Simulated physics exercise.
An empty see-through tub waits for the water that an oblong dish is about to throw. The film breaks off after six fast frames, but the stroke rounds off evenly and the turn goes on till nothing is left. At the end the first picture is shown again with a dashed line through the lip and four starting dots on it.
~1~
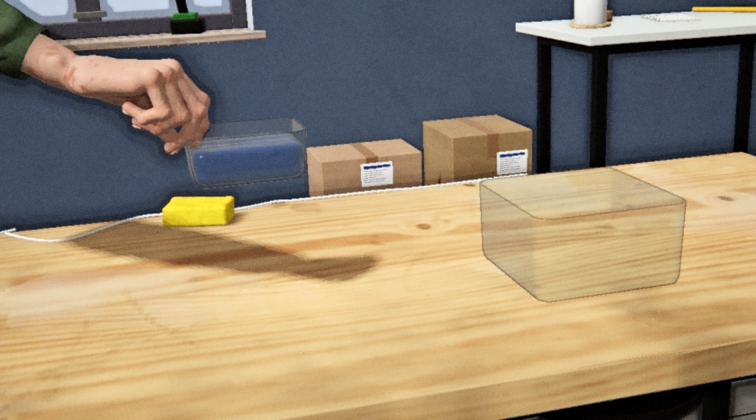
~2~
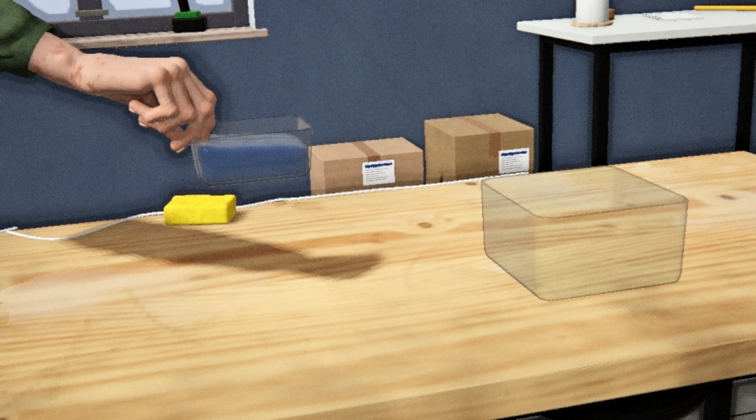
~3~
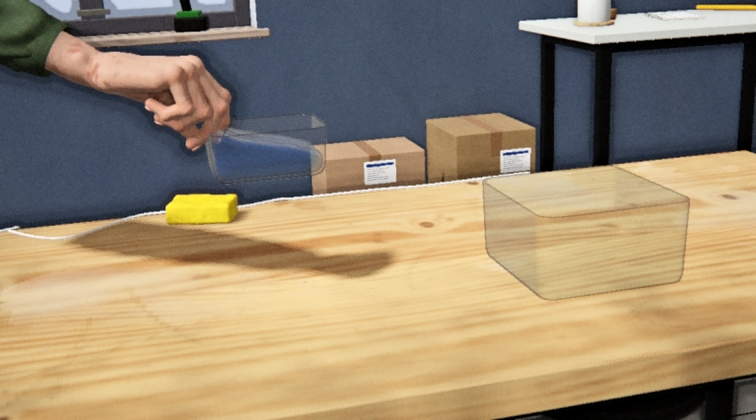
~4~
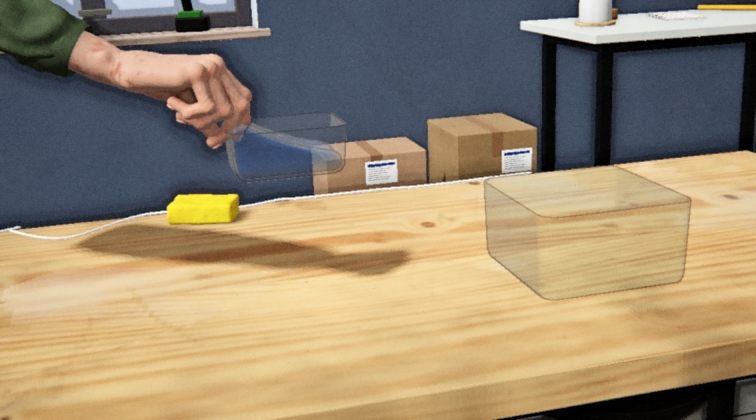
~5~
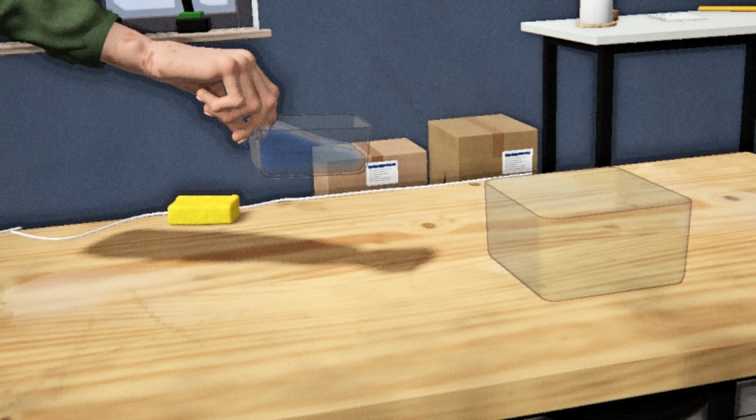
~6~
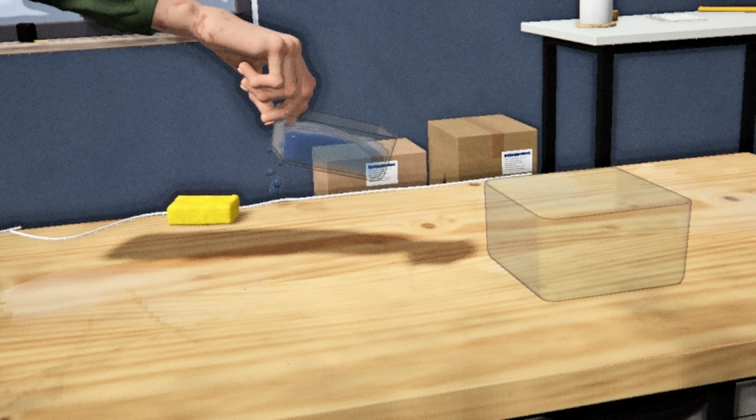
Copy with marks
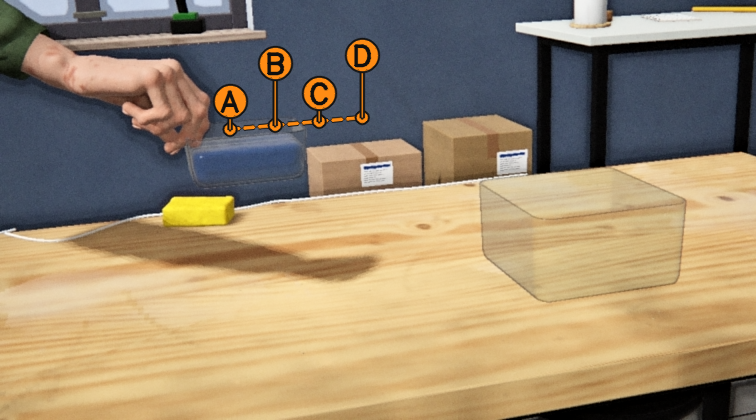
On a wooden workbench, a hand carrying a clear dish of blue water rightward, the water sloshing and dribbling over the rim.
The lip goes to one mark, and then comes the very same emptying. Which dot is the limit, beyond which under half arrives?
D.
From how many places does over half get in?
One.
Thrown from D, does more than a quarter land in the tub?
Yes.
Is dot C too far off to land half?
Yes.
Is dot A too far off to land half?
Yes.
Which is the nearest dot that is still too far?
C it is.
In orange, A at (230, 129); B at (275, 125); C at (319, 121); D at (362, 117).
With A, about 0 % lands in the tub, 100 % falls short.
With B, about 0 % lands in the tub, 98 % falls short.
With C, about 24 % lands in the tub, 72 % falls short and 4 % goes beside or beyond.
With D, about 70 % lands in the tub, 23 % falls short and 7 % goes beside or beyond.
